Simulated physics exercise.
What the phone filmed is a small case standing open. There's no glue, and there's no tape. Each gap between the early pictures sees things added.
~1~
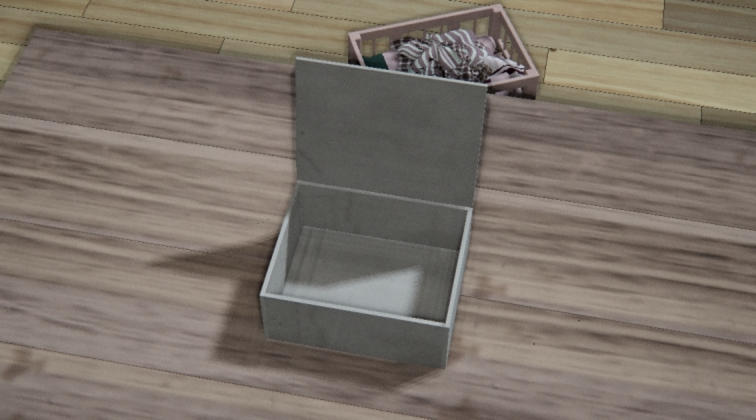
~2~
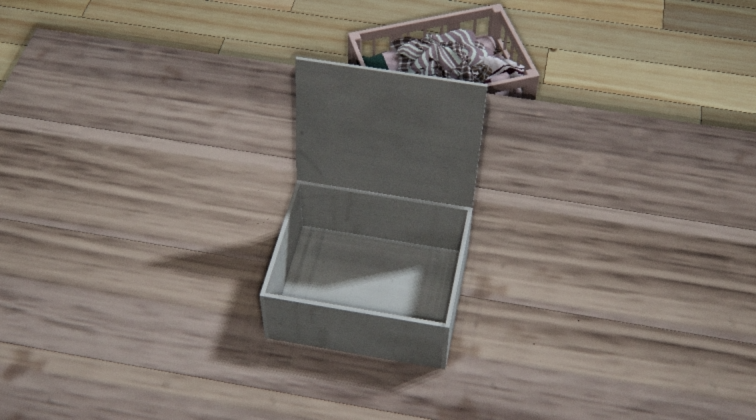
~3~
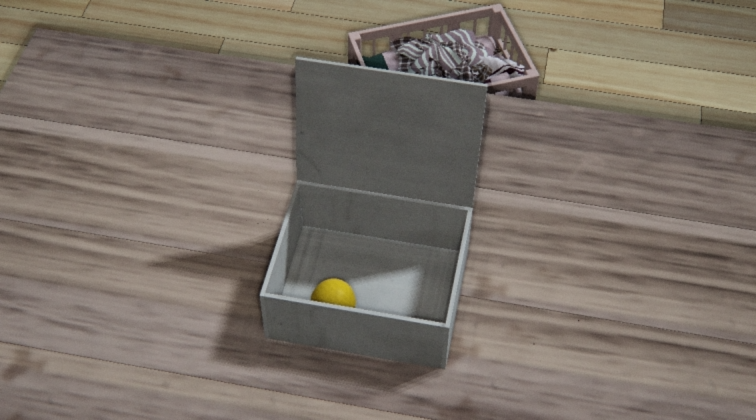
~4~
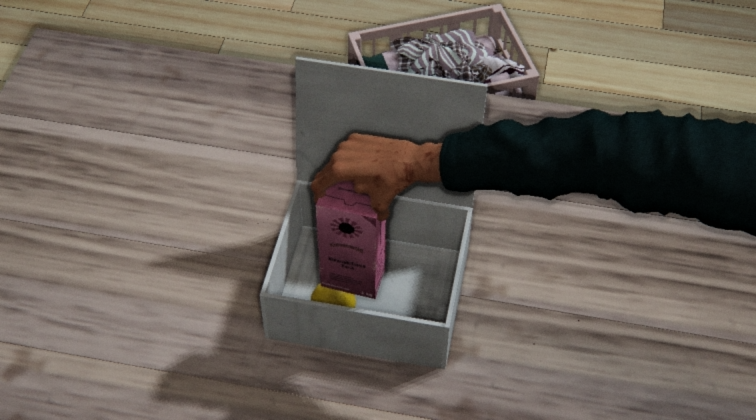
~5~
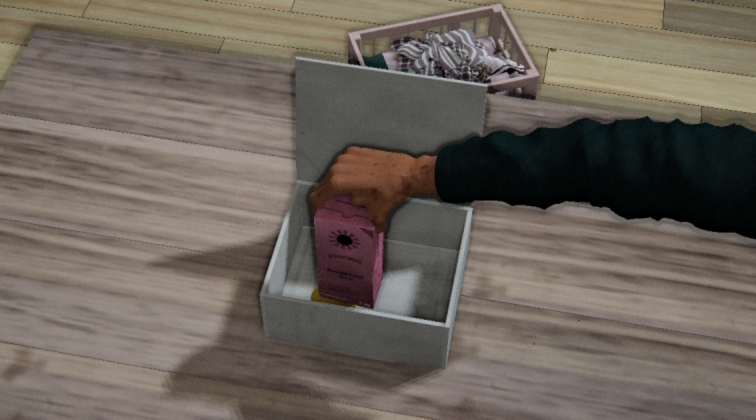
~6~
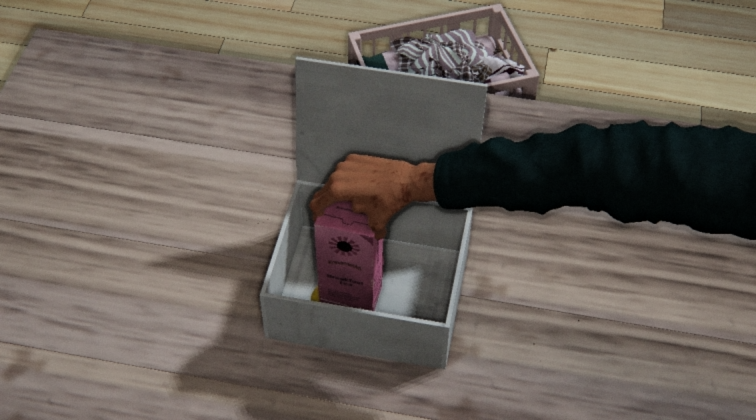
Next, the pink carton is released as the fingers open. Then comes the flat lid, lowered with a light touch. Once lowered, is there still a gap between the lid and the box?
No, the lid meets the box.
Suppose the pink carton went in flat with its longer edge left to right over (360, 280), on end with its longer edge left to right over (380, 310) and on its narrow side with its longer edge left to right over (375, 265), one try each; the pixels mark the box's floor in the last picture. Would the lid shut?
So: First shut tight, second open, third shut tight.
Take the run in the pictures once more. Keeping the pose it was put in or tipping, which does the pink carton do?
In the end, it winds up askew.
Then, 0.40 s after the last picture, pink carton on its side near (385, 300); yellow lemon rolled about its own width.
Then, 1.20 s after the last picture, lid starting down; pink carton on its side near (387, 289); yellow lemon rolled about its own width.
Then, 1.70 s after the last picture, lid 47° above the rim; pink carton on its side near (387, 289); yellow lemon rolled about its own width.
Then, 2.00 s after the last picture, lid 12° above the rim; pink carton on its side near (387, 289); yellow lemon rolled about its own width.
At rest, lid shut; tipped over in the box, pink carton; moved from the start, yellow lemon. Seen from the same camera at the end, pink carton near (387, 289).
